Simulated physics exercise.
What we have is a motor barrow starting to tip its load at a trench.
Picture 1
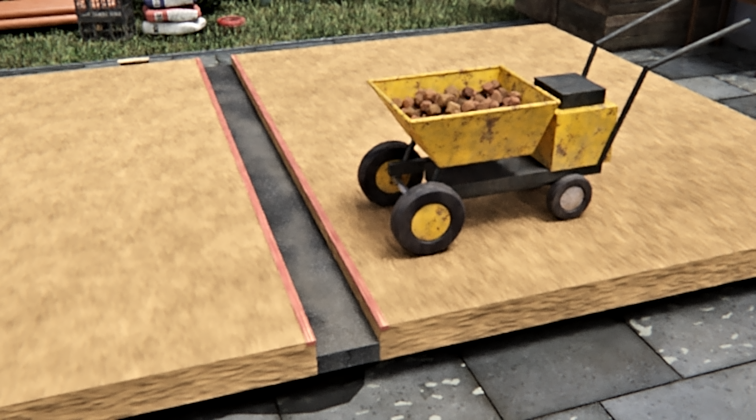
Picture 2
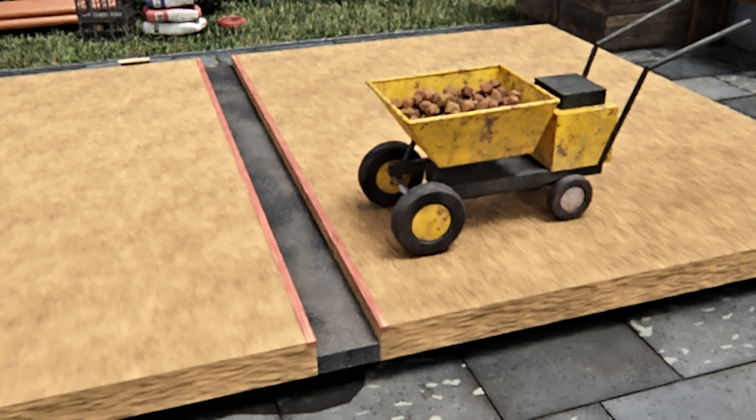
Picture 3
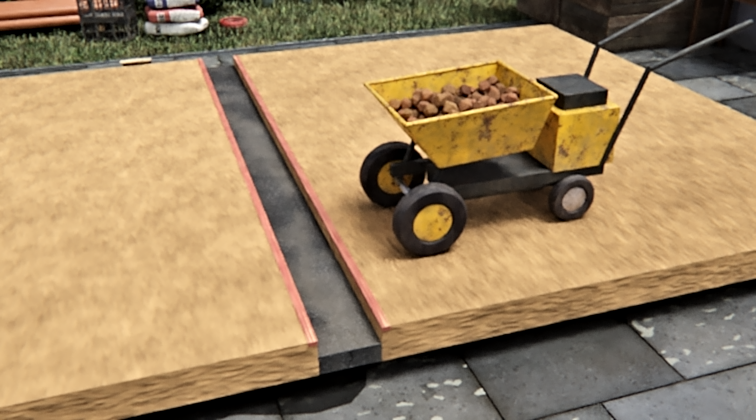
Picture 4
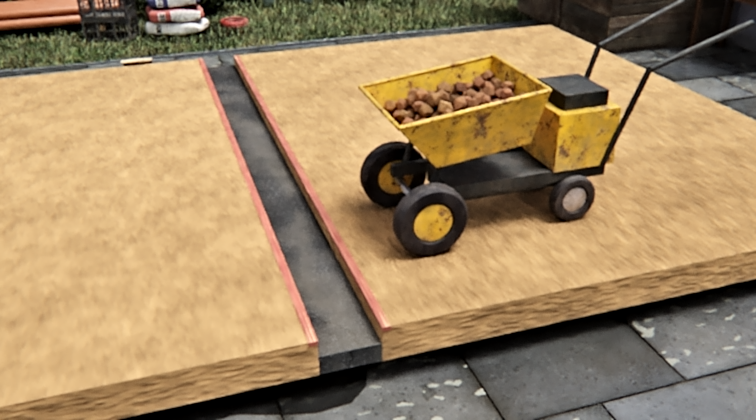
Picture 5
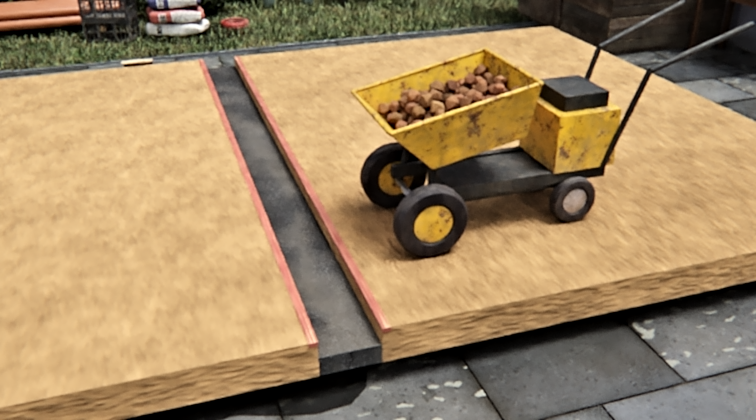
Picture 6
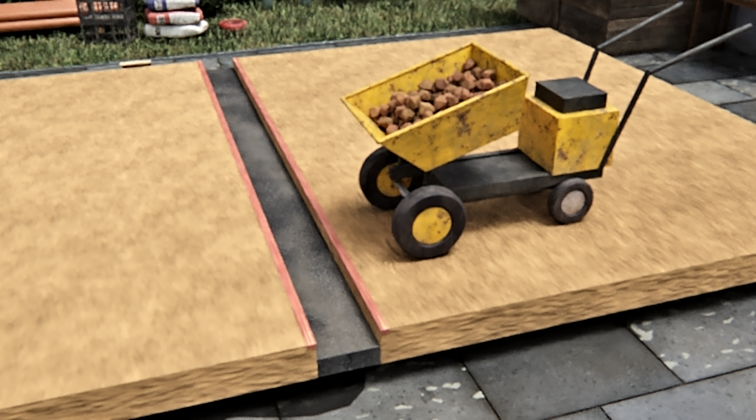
On a patio beside grass, a yellow motor barrow standing still, its skip of brown clods gradually tilting left toward a trench.
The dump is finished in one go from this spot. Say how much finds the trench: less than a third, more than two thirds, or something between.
The trench takes from one third to two thirds.
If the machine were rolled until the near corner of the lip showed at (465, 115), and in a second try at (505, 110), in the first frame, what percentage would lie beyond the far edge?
Near 0 % and 0 %.
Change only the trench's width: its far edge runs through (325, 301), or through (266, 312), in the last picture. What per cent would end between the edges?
In turn 20 and 80 in a hundred.
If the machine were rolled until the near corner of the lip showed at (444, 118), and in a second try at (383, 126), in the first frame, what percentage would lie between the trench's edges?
In turn 80 and 20 in a hundred.
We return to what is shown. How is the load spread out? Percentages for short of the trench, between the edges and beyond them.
Short near 0; between near 50; beyond near 50.
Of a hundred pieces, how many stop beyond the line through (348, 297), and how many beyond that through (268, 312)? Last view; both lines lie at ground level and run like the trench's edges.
In turn 100 and 30 in a hundred.
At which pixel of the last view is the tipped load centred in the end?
Near (277, 244).
Shortly afterwards, skip tipped steeply; the whole lot in the skip.
Next, skip tipped steeply; the bulk in the skip; a little in or heaped over the trench; a little beyond it; a little falling.
Some moments later, skip tipped right over; a little in the skip; near half in or heaped over the trench; near half beyond it.
In the end, skip tipped right over; near half in or heaped over the trench; near half beyond it.
